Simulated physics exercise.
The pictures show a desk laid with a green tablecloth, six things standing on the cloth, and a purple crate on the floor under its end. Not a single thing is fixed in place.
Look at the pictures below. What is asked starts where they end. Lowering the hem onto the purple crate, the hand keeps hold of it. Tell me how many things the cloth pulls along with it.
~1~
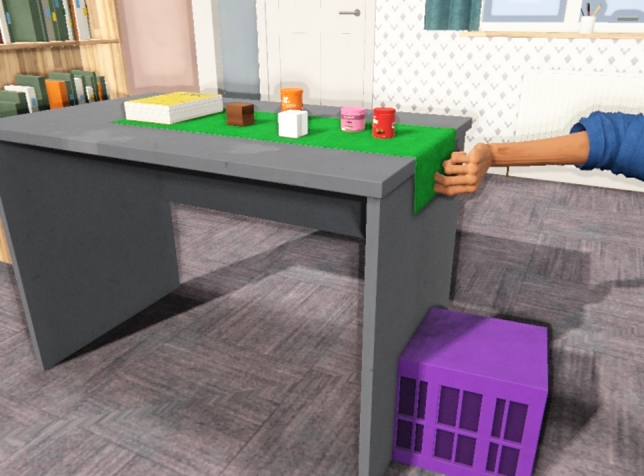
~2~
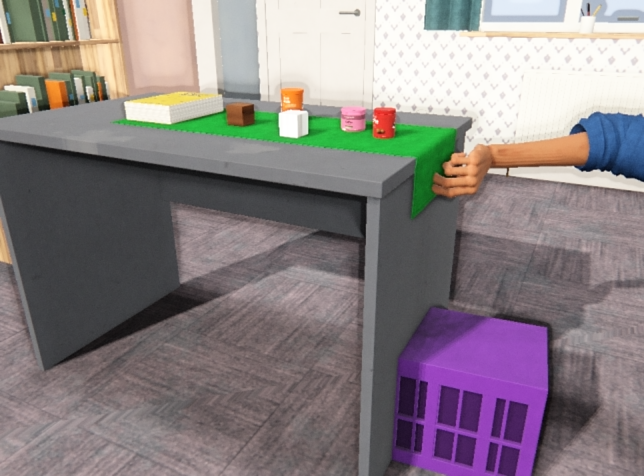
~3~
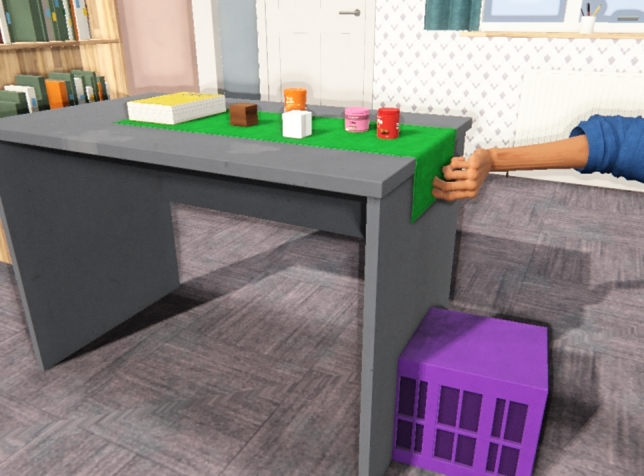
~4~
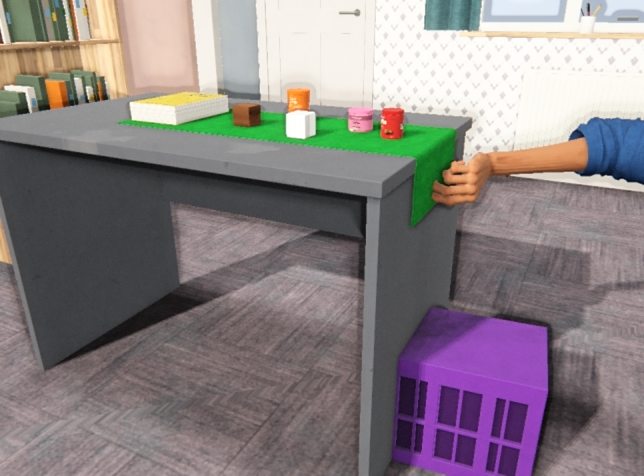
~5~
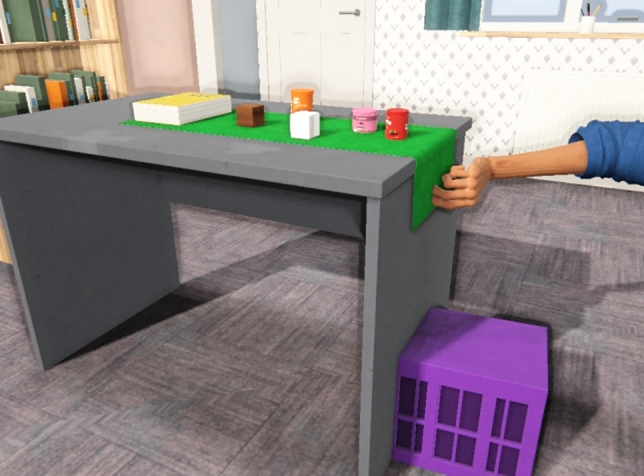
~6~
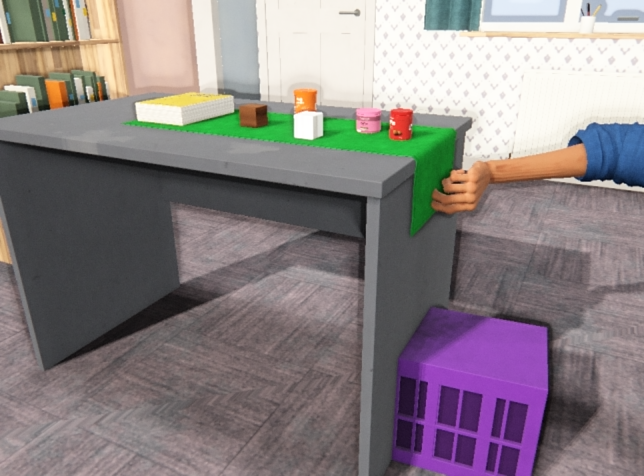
It pulls along three.
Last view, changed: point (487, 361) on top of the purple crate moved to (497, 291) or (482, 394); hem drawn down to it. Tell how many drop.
It would be 1 and 4.
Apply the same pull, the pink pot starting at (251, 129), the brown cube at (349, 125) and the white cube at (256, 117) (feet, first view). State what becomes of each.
In the end the pink pot rides it out, while the brown cube gets dislodged and the white cube rides it out.
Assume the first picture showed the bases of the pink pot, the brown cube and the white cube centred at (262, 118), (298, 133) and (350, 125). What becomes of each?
Note - pink pot retained, brown cube lost, white cube lost.
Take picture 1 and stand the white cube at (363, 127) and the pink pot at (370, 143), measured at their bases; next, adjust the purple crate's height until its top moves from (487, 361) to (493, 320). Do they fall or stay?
White cube is gone, pink pot is gone.
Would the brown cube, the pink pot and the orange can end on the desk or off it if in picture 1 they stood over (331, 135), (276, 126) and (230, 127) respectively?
In the end the brown cube is no longer on top, the pink pot is still on top, and the orange can is still on top.
Soon after, hem near (431, 266); red pot gone.
After that, hem near (429, 315); red pot and pink pot gone.
In the end, hem on the crate; red pot, pink pot and white cube gone. The answer is three.
